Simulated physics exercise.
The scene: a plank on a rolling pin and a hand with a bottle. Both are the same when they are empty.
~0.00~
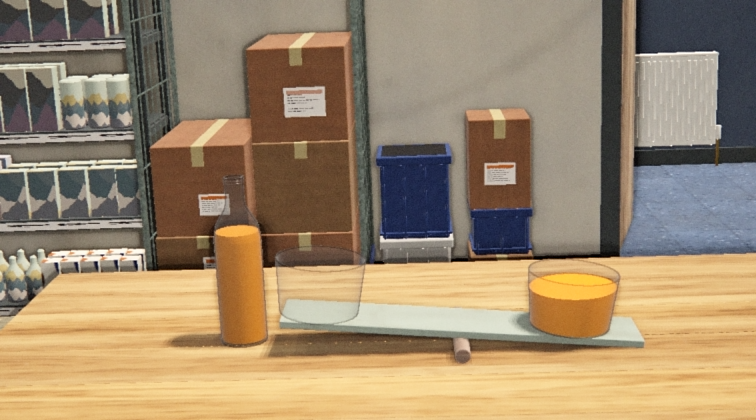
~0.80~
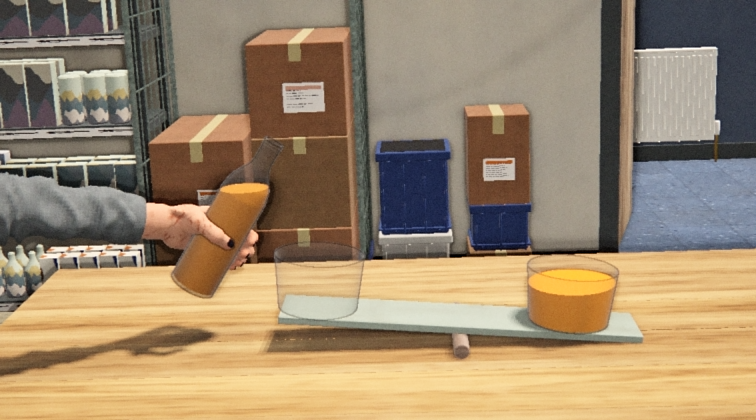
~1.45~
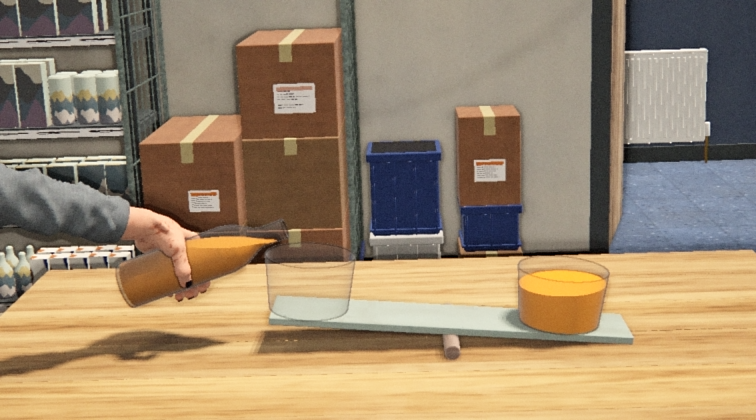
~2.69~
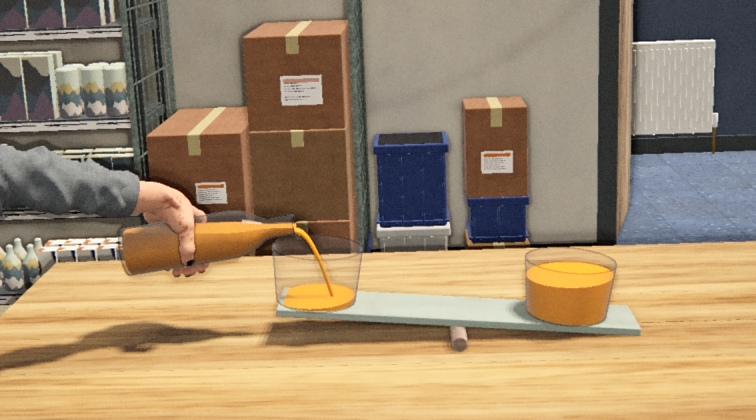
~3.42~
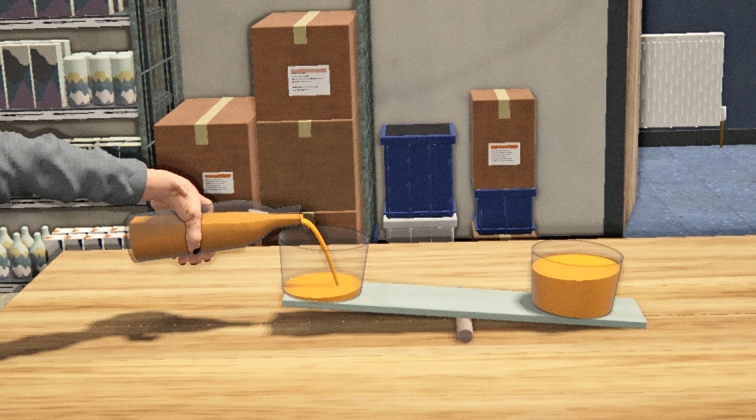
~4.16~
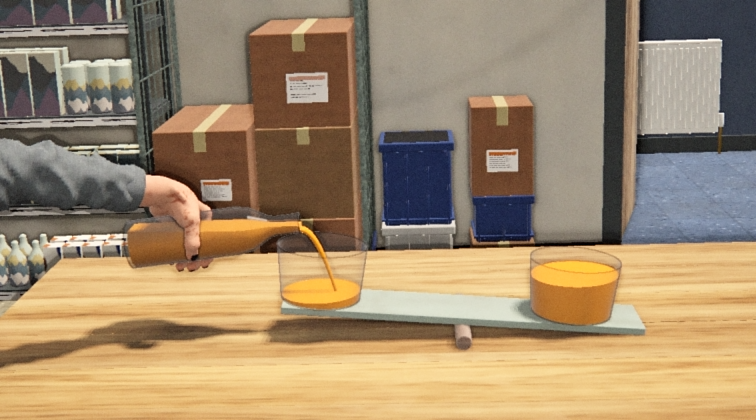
The clip opens on a plank resting across a rolling pin, an empty clear tub on its raised left end and a tub of orange juice on its low right end. A hand lifts a bottle, leans it over the left tub and pours juice, which forms a shallow layer while the plank stays tilted.
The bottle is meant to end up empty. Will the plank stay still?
I expect it will flip over.
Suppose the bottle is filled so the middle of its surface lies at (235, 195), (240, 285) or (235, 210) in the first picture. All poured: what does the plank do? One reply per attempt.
As listed: Goes down there, holds still, changes sides.
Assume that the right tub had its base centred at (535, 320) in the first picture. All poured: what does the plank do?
In that case: Tips over.
By 11.5 s, the left tub is about a third full; the plank leans as before.
By 17.2 s, the left tub is about half full; the plank has swung over, and that end is down.
By 21.5 s, the left tub is about two thirds full; the plank has swung over, and that end is down.
